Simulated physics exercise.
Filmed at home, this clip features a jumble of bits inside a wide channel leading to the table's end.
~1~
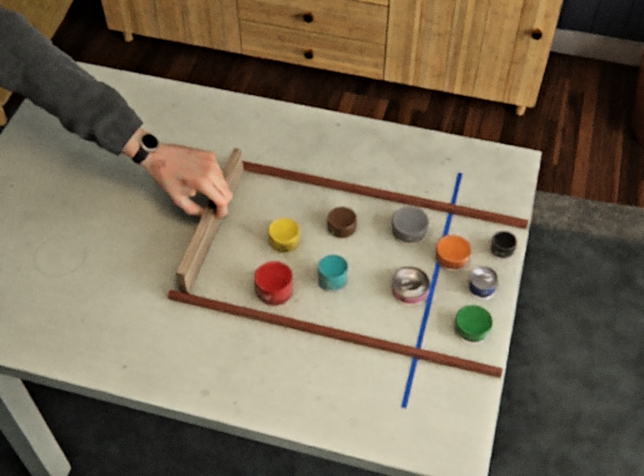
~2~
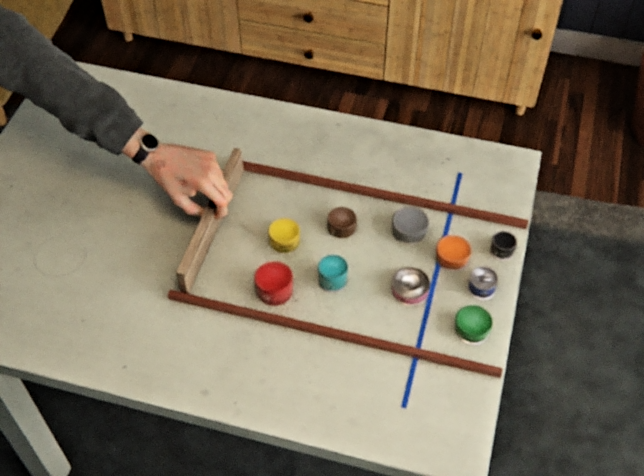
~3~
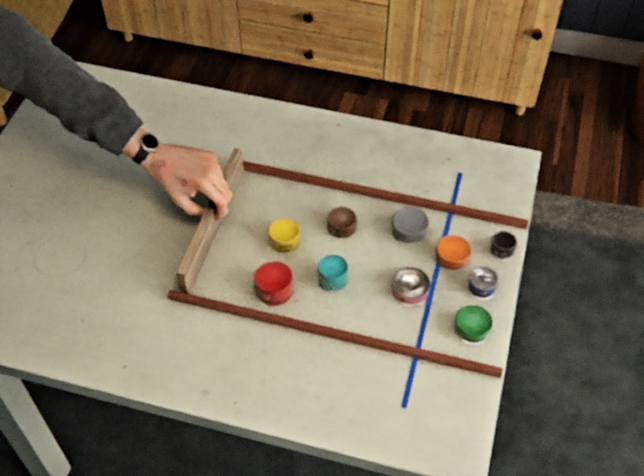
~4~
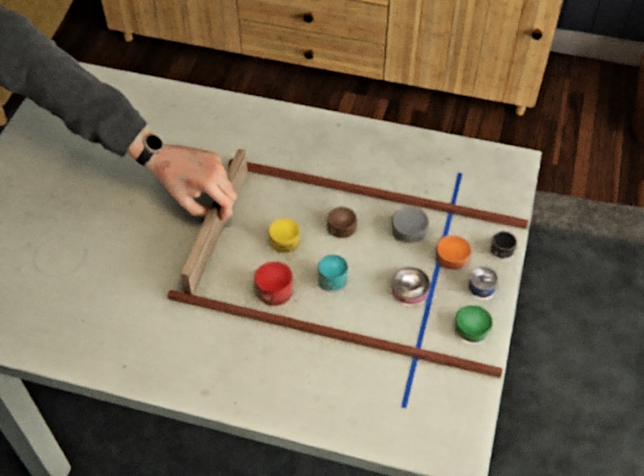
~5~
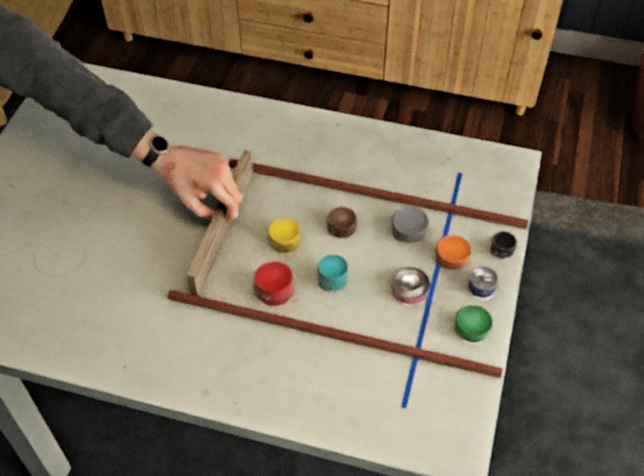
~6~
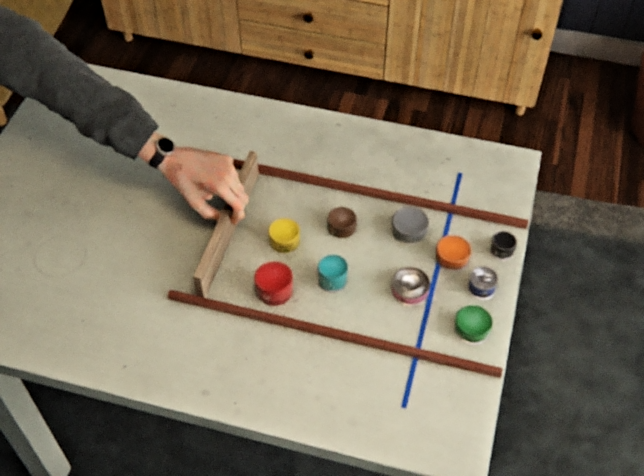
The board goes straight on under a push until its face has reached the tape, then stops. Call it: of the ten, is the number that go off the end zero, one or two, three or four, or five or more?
Zero go off.
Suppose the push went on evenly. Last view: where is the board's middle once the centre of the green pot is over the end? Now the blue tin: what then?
I reckon its middle sits around (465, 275) and then around (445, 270).
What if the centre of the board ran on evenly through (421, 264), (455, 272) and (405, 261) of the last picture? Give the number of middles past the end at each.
The numbers past the end are 0, 1 and 0.
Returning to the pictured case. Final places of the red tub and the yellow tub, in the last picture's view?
(443, 327) and (451, 274), roughly.
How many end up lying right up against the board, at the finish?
Number: 5.
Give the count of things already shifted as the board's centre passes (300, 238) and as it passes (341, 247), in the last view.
That gives 2 for the first and 4 for the second.
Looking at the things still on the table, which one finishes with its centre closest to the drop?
Blue tin.
Early on, none off yet; black tin at rest near (503, 246); blue tin at rest near (483, 283); green pot at rest near (473, 325).
Finally, the number that fall off is zero.
